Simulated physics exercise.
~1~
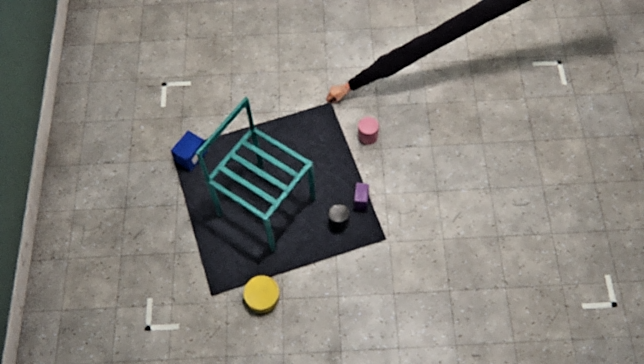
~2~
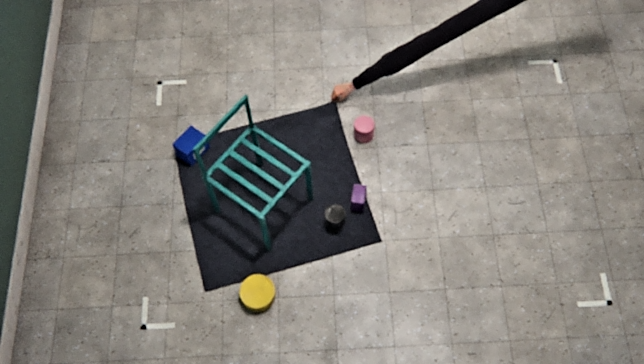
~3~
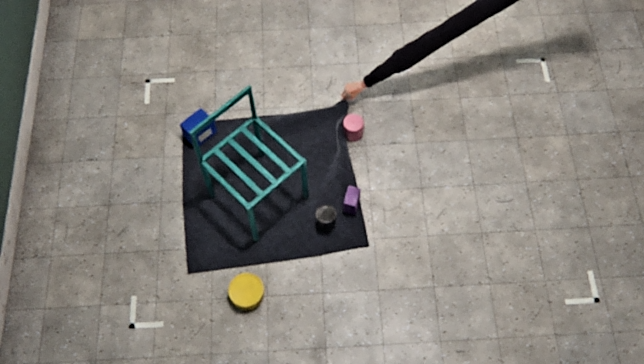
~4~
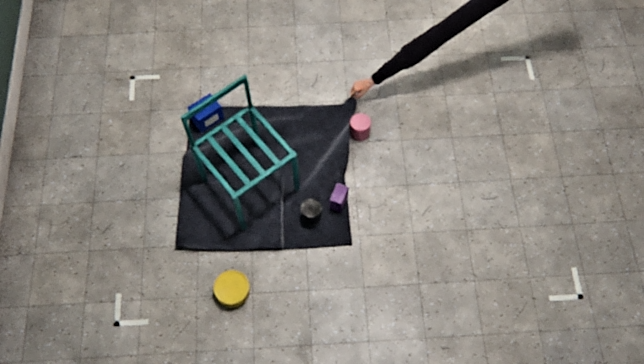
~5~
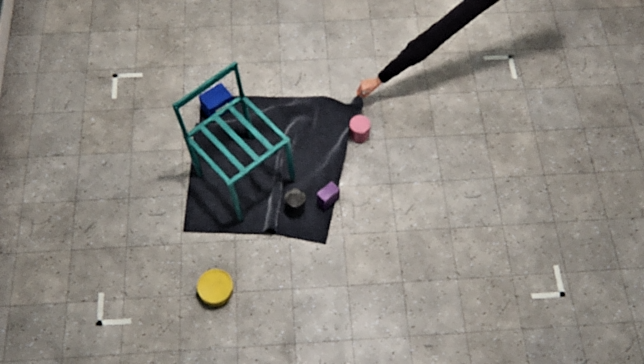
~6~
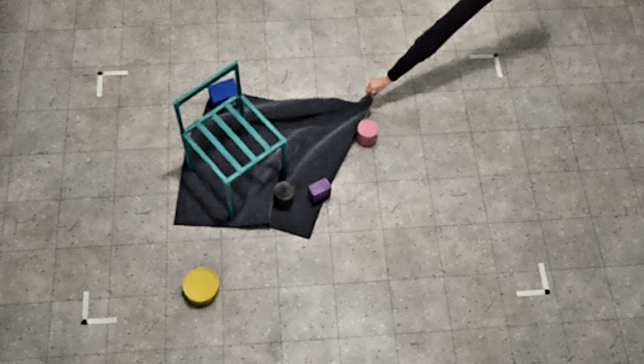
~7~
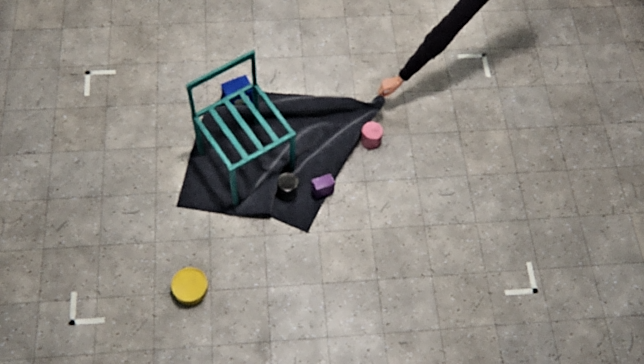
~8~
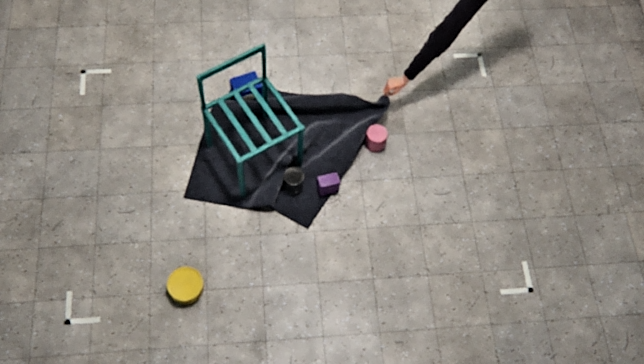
At the start, a hand grips the upper right corner of a dark mat holding a teal chair, a small black bin and a purple crate, with a blue box at its left edge, a pink tub to the right and a yellow bin just below. The hand drags the corner to the right as the view pans slightly right. The mat creases and twists, carrying the chair, crate and black bin up and to the right. The blue box and pink tub shift too. At the end, the mat lies wrinkled, the chair still stands, and the unmoved yellow bin sits well clear.
